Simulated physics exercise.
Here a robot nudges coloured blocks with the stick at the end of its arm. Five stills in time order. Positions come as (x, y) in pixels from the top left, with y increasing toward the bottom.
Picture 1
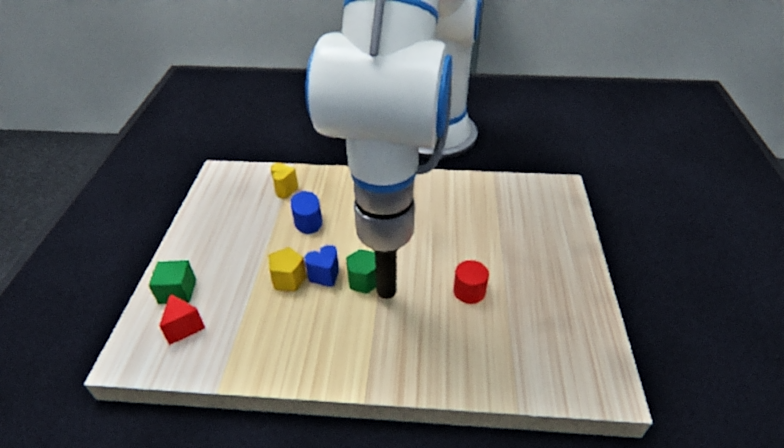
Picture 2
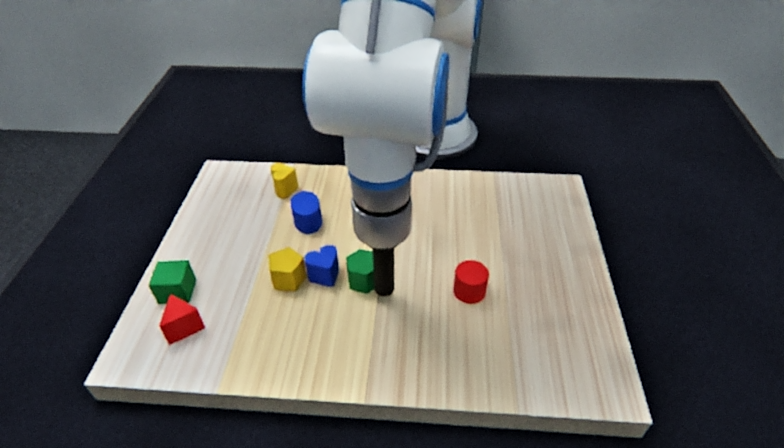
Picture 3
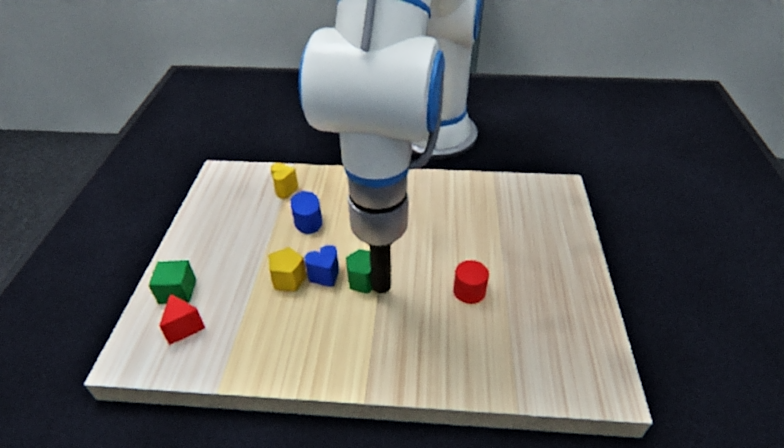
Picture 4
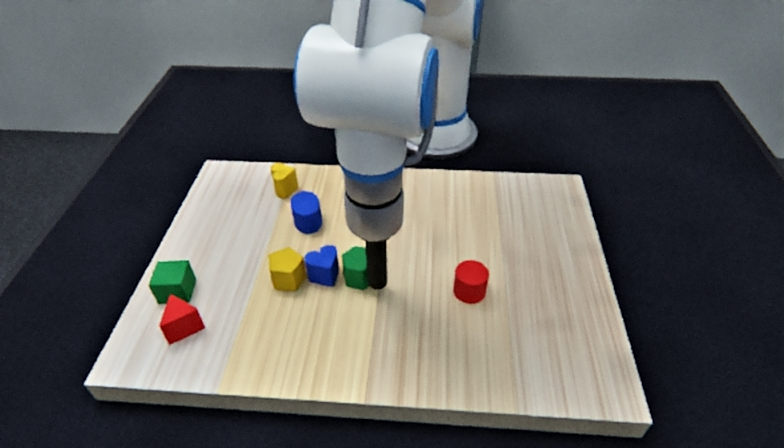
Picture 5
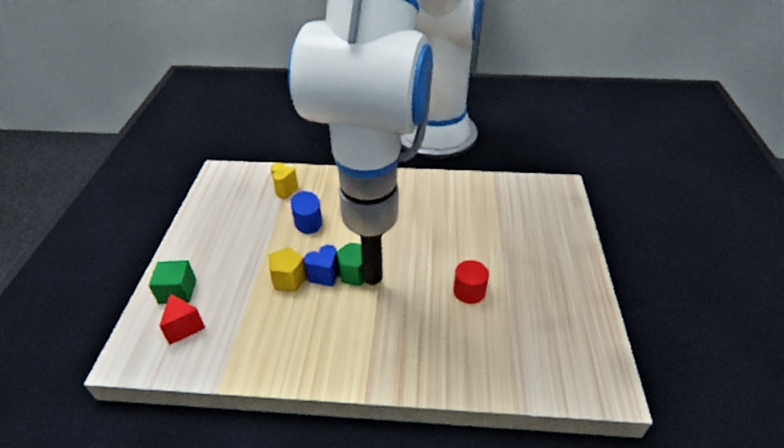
On a pale wooden board set on a black-covered table, a white robot arm holds a dark stick beside a green block, among yellow, blue, red and other green blocks. The stick moves slightly left and away from the viewer, then nudges the green block a short way left toward the blue heart-shaped block.
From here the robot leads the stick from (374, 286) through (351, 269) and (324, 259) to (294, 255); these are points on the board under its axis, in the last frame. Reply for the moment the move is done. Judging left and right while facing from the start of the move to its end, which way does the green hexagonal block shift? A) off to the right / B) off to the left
Option A.
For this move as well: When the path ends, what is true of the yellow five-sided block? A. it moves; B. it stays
Choice A: It moves.
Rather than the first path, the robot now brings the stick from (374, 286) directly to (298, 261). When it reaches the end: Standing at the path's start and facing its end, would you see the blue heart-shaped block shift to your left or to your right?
My prediction: Rightwards.
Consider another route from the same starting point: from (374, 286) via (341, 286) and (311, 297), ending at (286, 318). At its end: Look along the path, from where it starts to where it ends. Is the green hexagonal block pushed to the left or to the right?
Towards the right-hand side.
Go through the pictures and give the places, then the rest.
Stick's lower end at (387, 291); yellow five-sided block at (284, 260); blue elliptical block at (305, 202); blue heart-shaped block at (322, 256); green hexagonal block at (363, 261), in the first picture.
Stick at (385, 289); blocks still, in the second picture.
Stick at (382, 286); blocks still, in the third picture.
Stick at (378, 282); green hexagonal block at (358, 258), in the fourth picture.
Stick at (373, 277); yellow five-sided block at (284, 260); blue elliptical block at (305, 202); blue heart-shaped block at (322, 256); green hexagonal block at (354, 254), in the fifth picture.
What follows on the original path. One third of the way, stick at (350, 261); yellow five-sided block at (270, 260), turned 20° anticlockwise; blue heart-shaped block at (304, 247), turned 35° anticlockwise; green hexagonal block at (330, 239).
Two thirds of the way, stick at (321, 251); yellow five-sided block at (255, 261), turned 75° anticlockwise; blue heart-shaped block at (275, 239), turned 45° anticlockwise; green hexagonal block at (303, 228).
At the end, stick at (293, 247); yellow five-sided block at (252, 262), turned 85° anticlockwise; blue elliptical block still; blue heart-shaped block at (264, 237), turned 70° anticlockwise; green hexagonal block at (284, 220), turned 35° clockwise.
